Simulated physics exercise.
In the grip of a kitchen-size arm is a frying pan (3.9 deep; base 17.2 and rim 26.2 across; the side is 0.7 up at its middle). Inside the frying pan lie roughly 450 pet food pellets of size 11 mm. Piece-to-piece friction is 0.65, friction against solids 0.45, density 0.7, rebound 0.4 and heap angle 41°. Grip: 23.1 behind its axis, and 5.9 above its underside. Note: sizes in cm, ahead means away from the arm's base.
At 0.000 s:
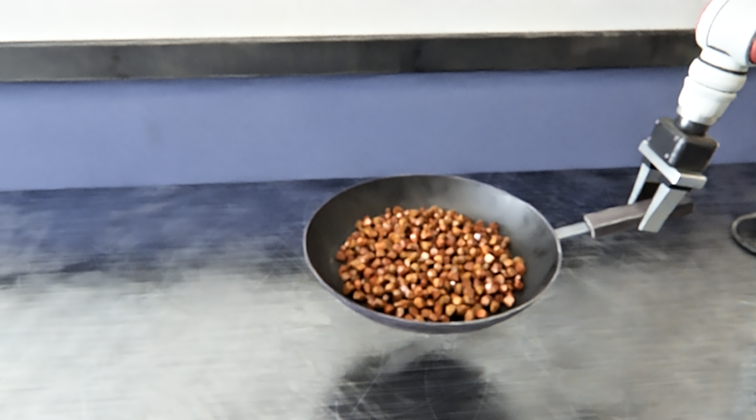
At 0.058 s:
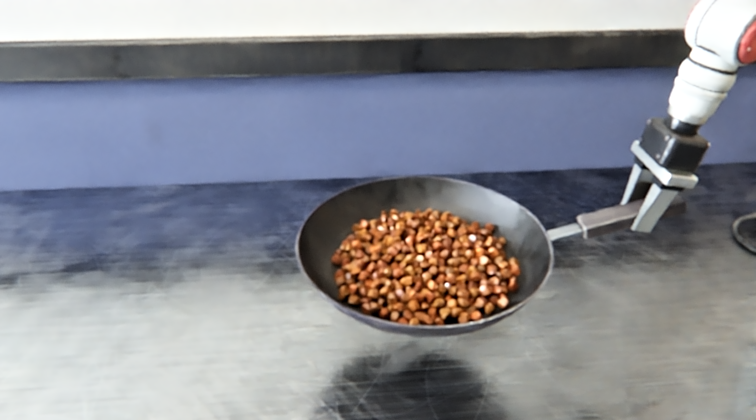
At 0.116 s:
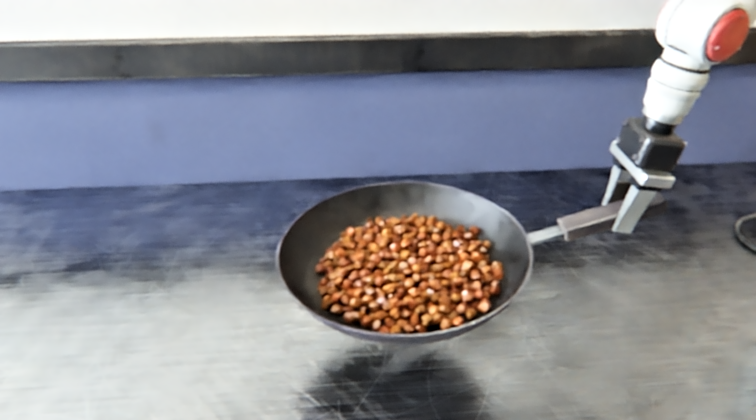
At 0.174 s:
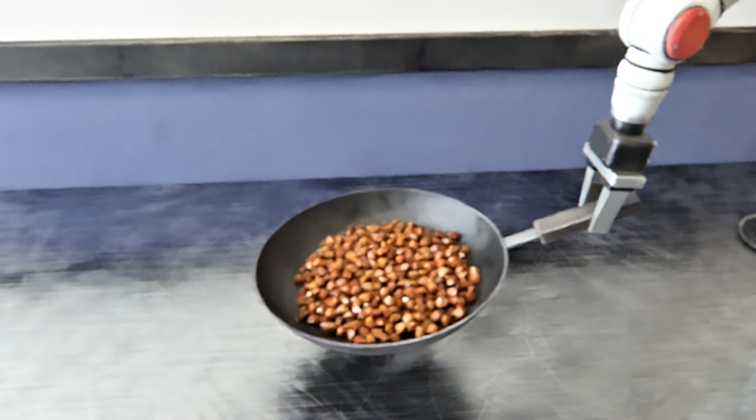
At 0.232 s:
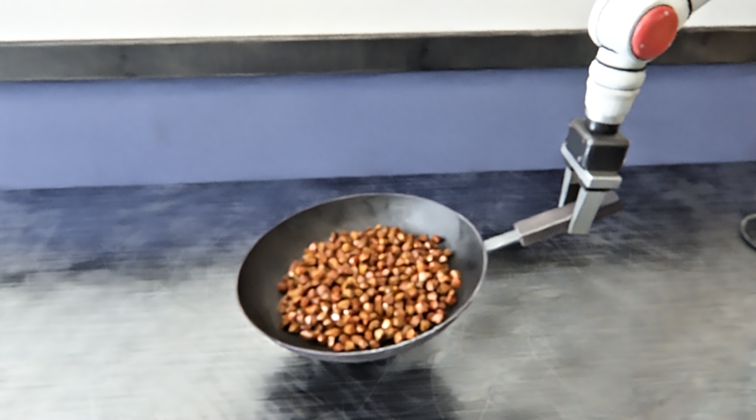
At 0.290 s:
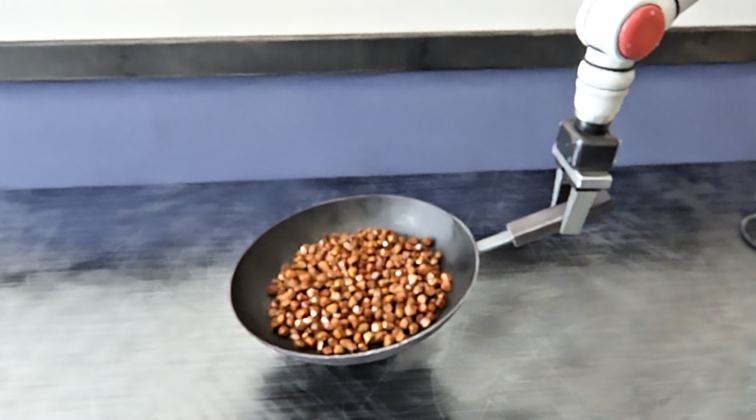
At first, a robot arm's gripper holds a dark frying pan of glossy brown pellets level above a scratched metal surface. The arm then carries the pan steadily left and slightly downward, gradually tilting it a little, while the pellets stay heaped together inside.
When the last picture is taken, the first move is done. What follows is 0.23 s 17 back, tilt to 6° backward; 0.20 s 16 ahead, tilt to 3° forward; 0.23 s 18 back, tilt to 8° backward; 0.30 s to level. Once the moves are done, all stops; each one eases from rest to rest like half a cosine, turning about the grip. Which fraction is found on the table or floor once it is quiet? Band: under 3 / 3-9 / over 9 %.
Band: Over 9 %.
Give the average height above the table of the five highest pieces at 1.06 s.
Some 24 cm.
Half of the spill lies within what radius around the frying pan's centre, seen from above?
Some 10 cm.
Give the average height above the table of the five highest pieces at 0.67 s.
They are some 23 cm up.
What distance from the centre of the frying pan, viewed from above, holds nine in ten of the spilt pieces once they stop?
Roughly 30 cm.
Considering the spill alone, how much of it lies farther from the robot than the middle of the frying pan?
Roughly 40 %.
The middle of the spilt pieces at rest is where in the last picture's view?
At about (529, 332) in the last picture.
By 0.67 s, tilted 2° forward, highest piece 23 above the table; 309 in the frying pan, 137 in flight or on a rim.
By 1.06 s, tilted 6° backward, highest piece 29 above the table; 387 in the frying pan, 51 on the table or floor, 8 in flight or on a rim.
By 1.45 s, level, highest piece 15 above the table; 390 in the frying pan, 56 on the table or floor.
By 2.50 s, level, highest piece 15 above the table; 390 in the frying pan, 56 on the table or floor.
Final count, 390 in the frying pan, 56 on the table or floor. That is 13 % on the table or floor.
